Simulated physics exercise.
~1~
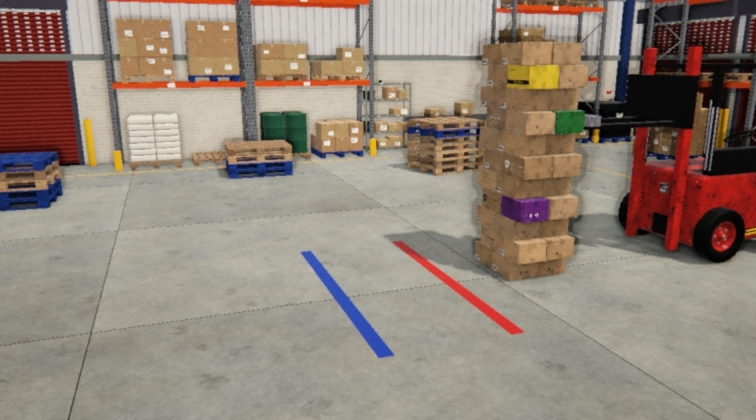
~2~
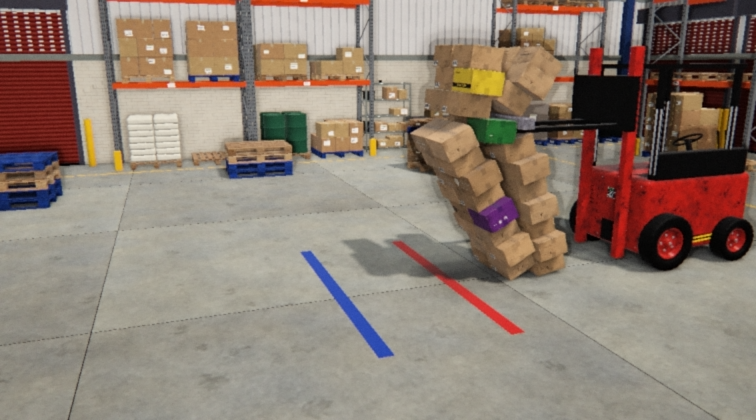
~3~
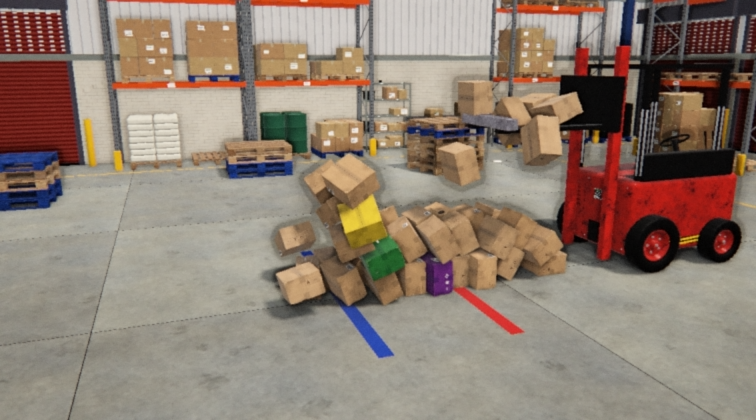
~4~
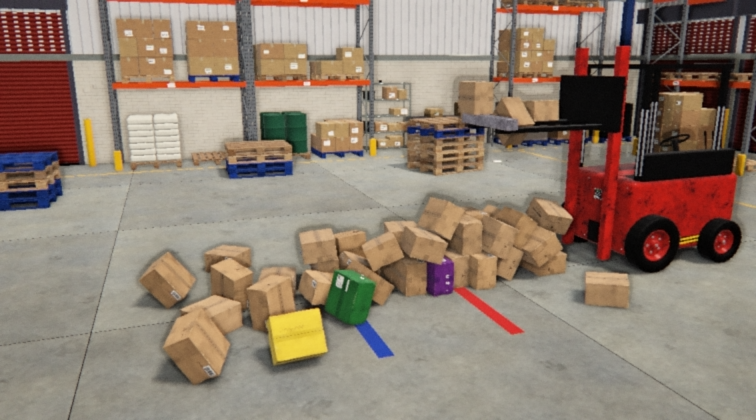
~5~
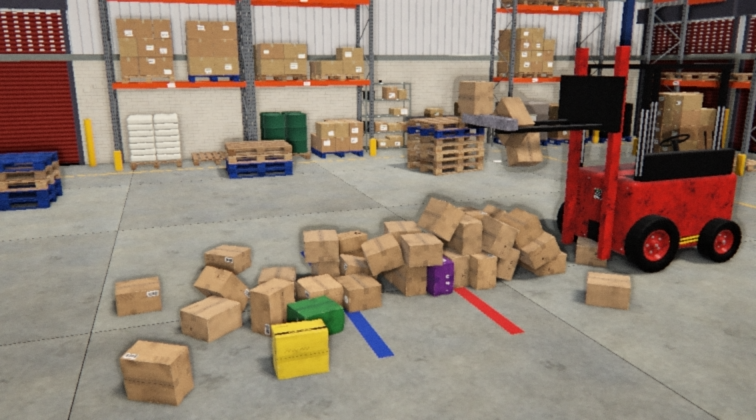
A tall carton stack topples left across two floor lines as a red forklift pushes it.
